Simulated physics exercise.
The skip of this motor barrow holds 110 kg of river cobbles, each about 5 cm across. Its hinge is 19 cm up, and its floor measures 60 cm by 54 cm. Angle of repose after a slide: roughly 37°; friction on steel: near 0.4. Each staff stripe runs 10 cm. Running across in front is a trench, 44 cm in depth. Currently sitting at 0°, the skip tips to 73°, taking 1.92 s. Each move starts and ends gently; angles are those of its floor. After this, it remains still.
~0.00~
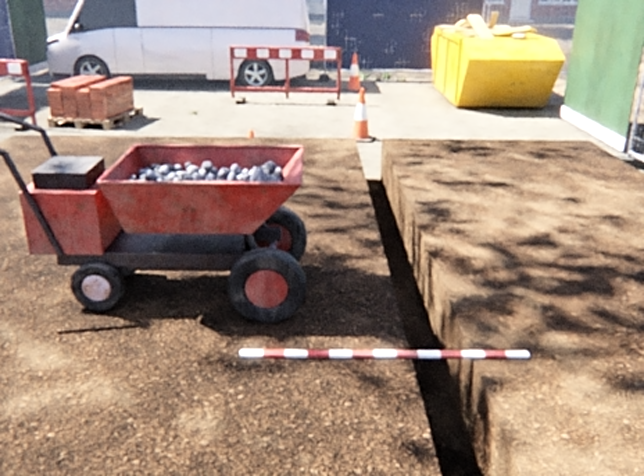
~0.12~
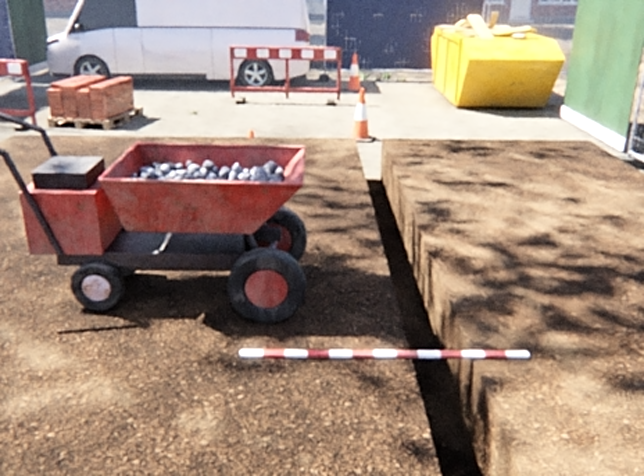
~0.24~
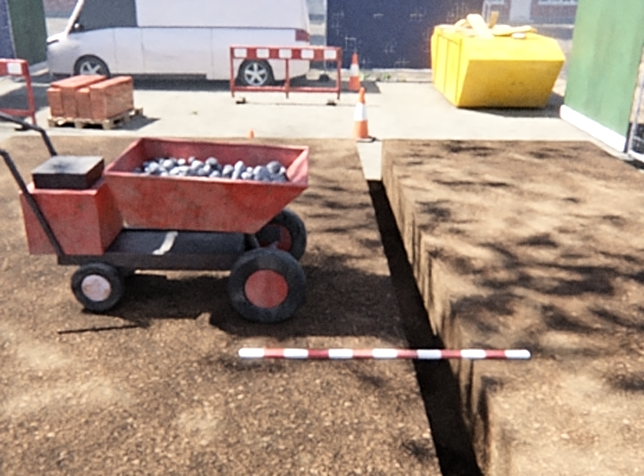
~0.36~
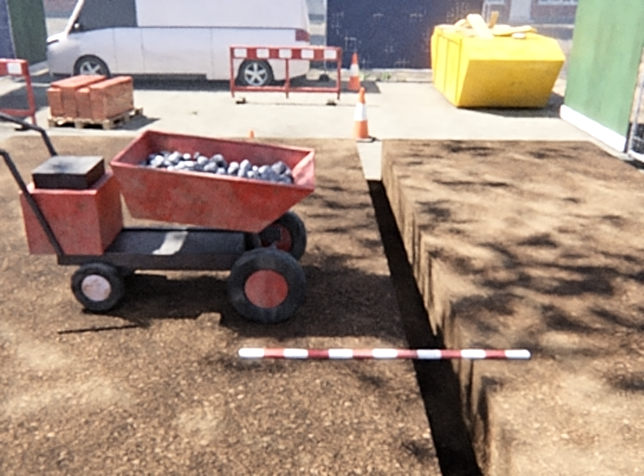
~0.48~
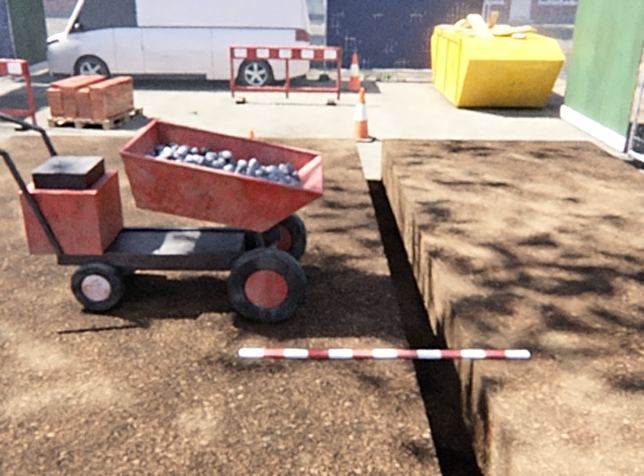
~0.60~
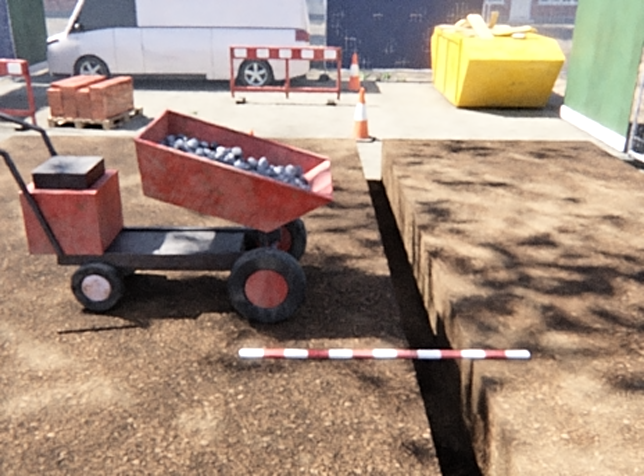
Red skip of a motor barrow loaded with grey cobbles slowly tilting down to the right beside a narrow trench in brown ground.
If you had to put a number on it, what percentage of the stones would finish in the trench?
I'd put it at about 99 percent.
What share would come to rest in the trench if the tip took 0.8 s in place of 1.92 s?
It would come to roughly 85 per cent.
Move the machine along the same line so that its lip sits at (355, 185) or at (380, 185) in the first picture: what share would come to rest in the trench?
45 % and 20 %.
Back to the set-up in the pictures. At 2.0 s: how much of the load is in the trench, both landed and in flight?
Some 70 per cent.
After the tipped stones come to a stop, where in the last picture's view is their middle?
Look at roughly (418, 345).
After 1.4 s the floor is at 62°; 98 % in the skip, 2 % short of the trench; the foremost stones are at (391, 245).
After 2.0 s the floor is at 73°; 25 % in the skip, 5 % short of the trench, 69 % in the trench, 1 % past the trench; the foremost stones are at (457, 334).
After 2.4 s the floor is at 73°; 4 % in the skip, 4 % short of the trench, 92 % in the trench, 1 % past the trench; the foremost stones are at (464, 328).
After 4.3 s the floor is at 73°; 0 % in the skip, 1 % short of the trench, 99 % in the trench, 1 % past the trench; the foremost stones are at (468, 330).
